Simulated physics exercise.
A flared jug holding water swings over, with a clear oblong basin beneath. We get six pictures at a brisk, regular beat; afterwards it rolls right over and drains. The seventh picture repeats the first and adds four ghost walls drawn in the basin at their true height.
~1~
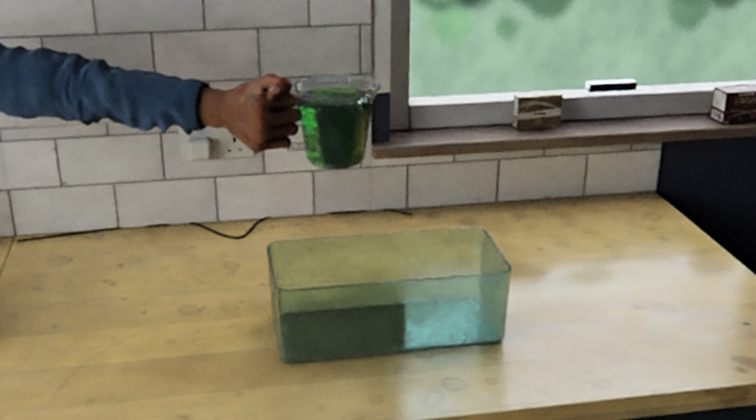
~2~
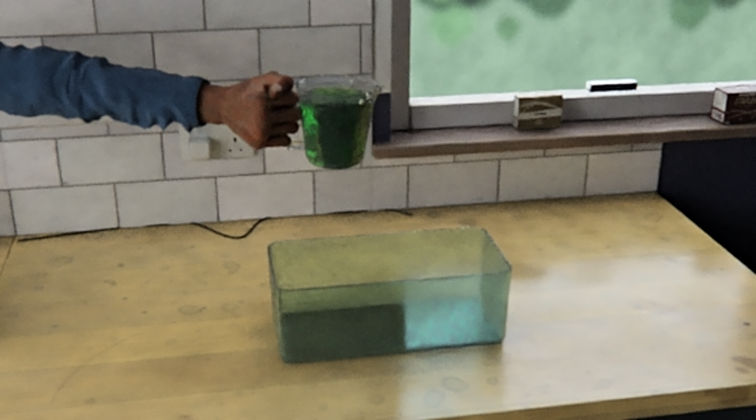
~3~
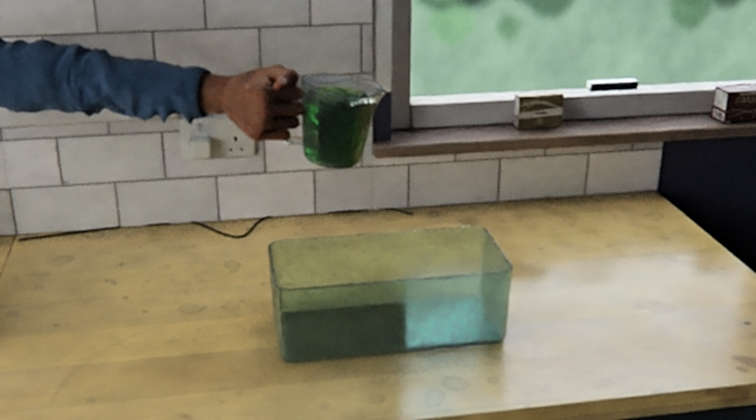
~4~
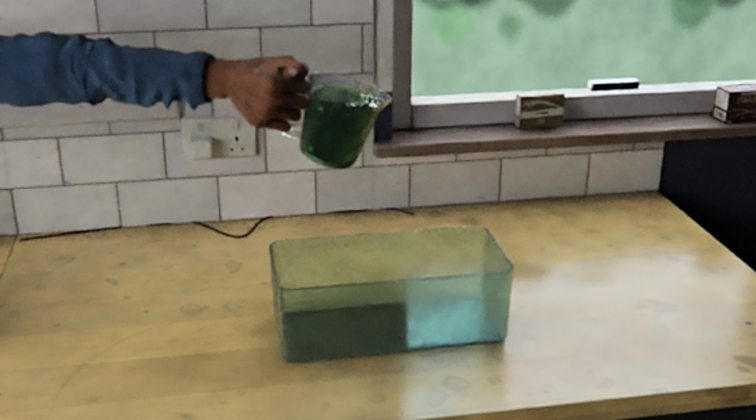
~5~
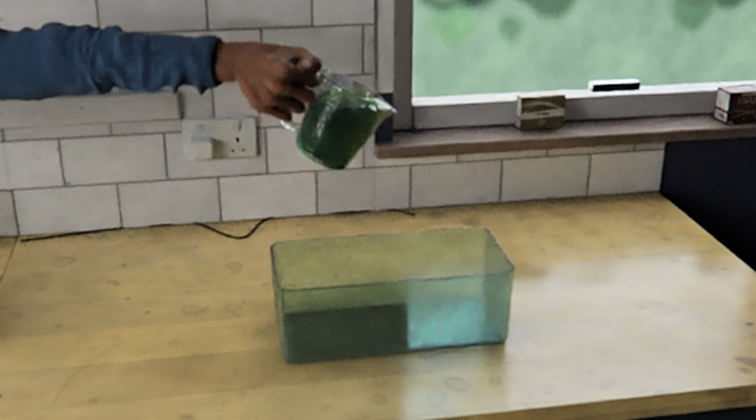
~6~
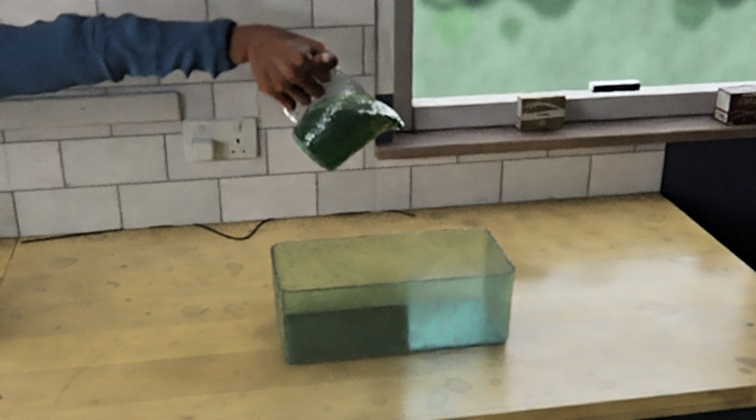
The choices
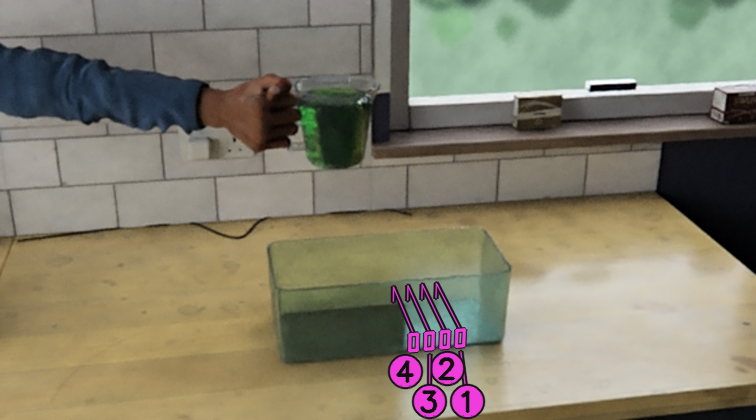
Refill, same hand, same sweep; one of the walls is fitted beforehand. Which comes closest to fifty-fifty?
Take 3.
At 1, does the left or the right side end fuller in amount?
More ends on the left.
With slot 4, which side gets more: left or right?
The right one.
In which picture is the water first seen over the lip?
In picture 6.
On the marked copy, 1 at (460, 351); 2 at (445, 353); 3 at (429, 354); 4 at (414, 356).
Choosing 1, about 76 % ends left of the wall and 16 % right of it; 8 % is lost outside.
Choosing 2, about 65 % ends left of the wall and 27 % right of it; 8 % is lost outside.
Choosing 3, about 50 % ends left of the wall and 46 % right of it; 4 % is lost outside.
Choosing 4, about 21 % ends left of the wall and 74 % right of it; 5 % is lost outside.
